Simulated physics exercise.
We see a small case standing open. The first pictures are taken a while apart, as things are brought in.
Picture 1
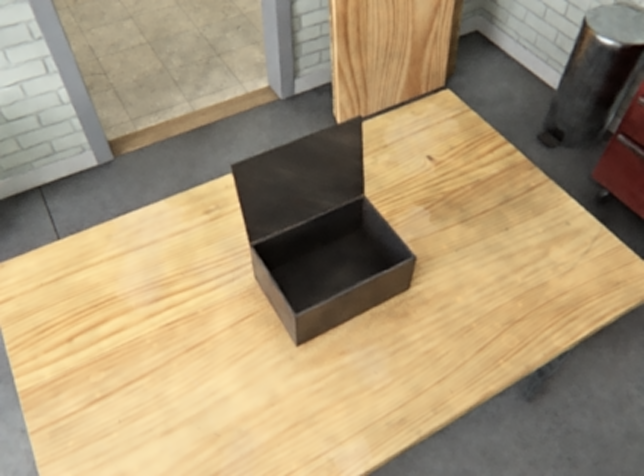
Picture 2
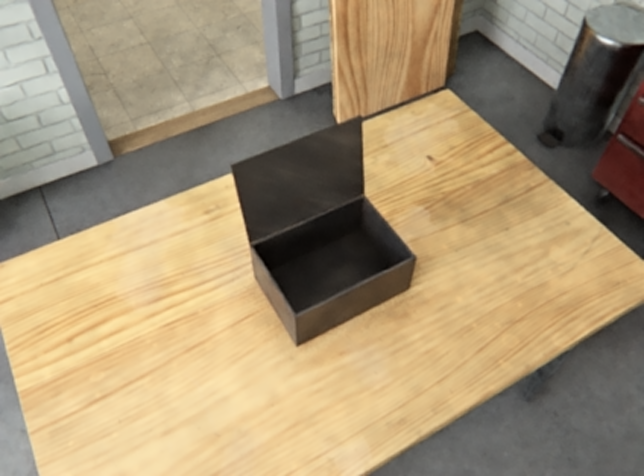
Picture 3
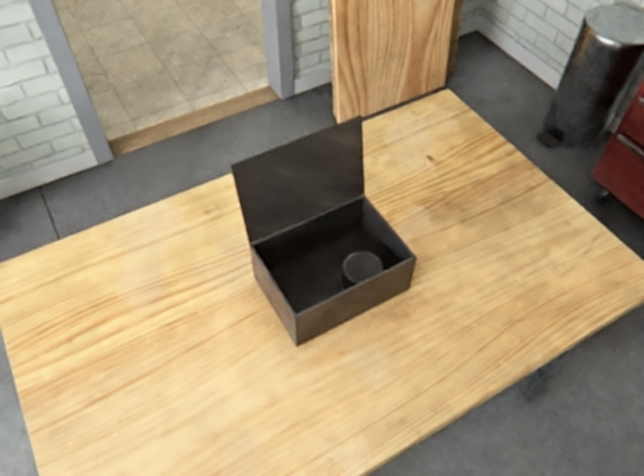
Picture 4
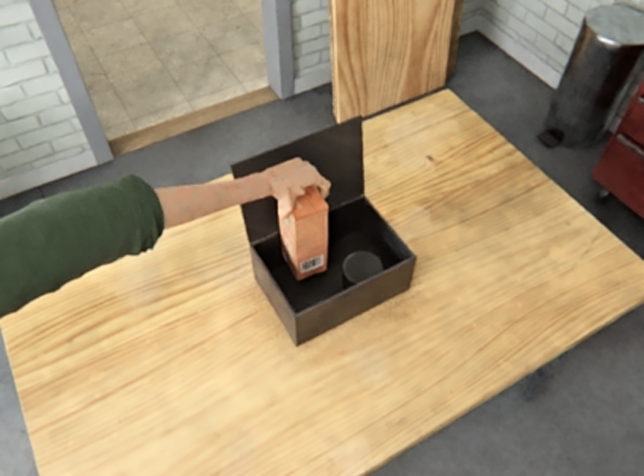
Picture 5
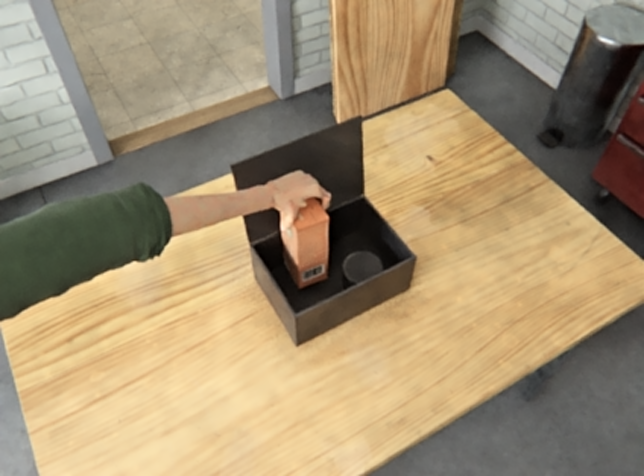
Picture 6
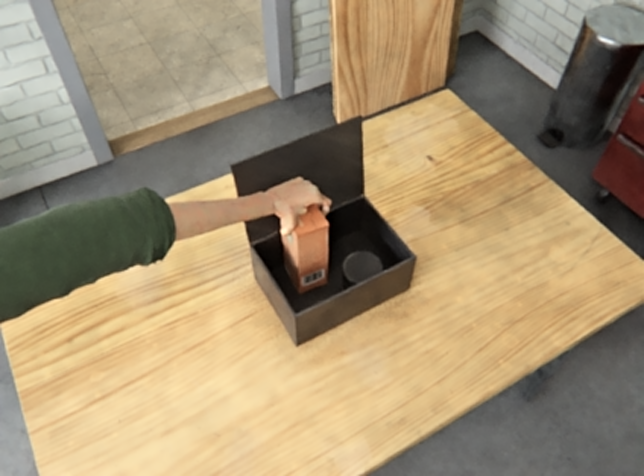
A black tub appears inside an open, dark, otherwise empty case on a wooden table, toward its right side. Then a hand, its arm in a green sleeve reaching from the left, holds an orange carton over the case's left side and lowers it slightly beside the tub, still gripping its top.
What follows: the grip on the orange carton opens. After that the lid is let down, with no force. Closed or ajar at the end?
Outcome: The lid stays ajar.
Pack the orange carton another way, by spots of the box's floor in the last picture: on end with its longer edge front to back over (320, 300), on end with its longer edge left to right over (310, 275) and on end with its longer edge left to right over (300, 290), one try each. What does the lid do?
First, it stays ajar; second, it will not close; third, it stays ajar.
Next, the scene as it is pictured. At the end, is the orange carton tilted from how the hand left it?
It tips.
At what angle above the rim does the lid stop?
Some 30° above the rim.
Then, 1.70 s past the last view, lid 73° above the rim; orange carton rocked 4° from its first pose near (307, 250).
Then, 2.40 s past the last view, lid 33° above the rim; orange carton rocked 36° from its first pose near (322, 272).
Finally, lid 29° above the rim; down or leaning hard in the box, orange carton; black tub still in place. Final places as the last picture's camera would see them, orange carton near (321, 272).
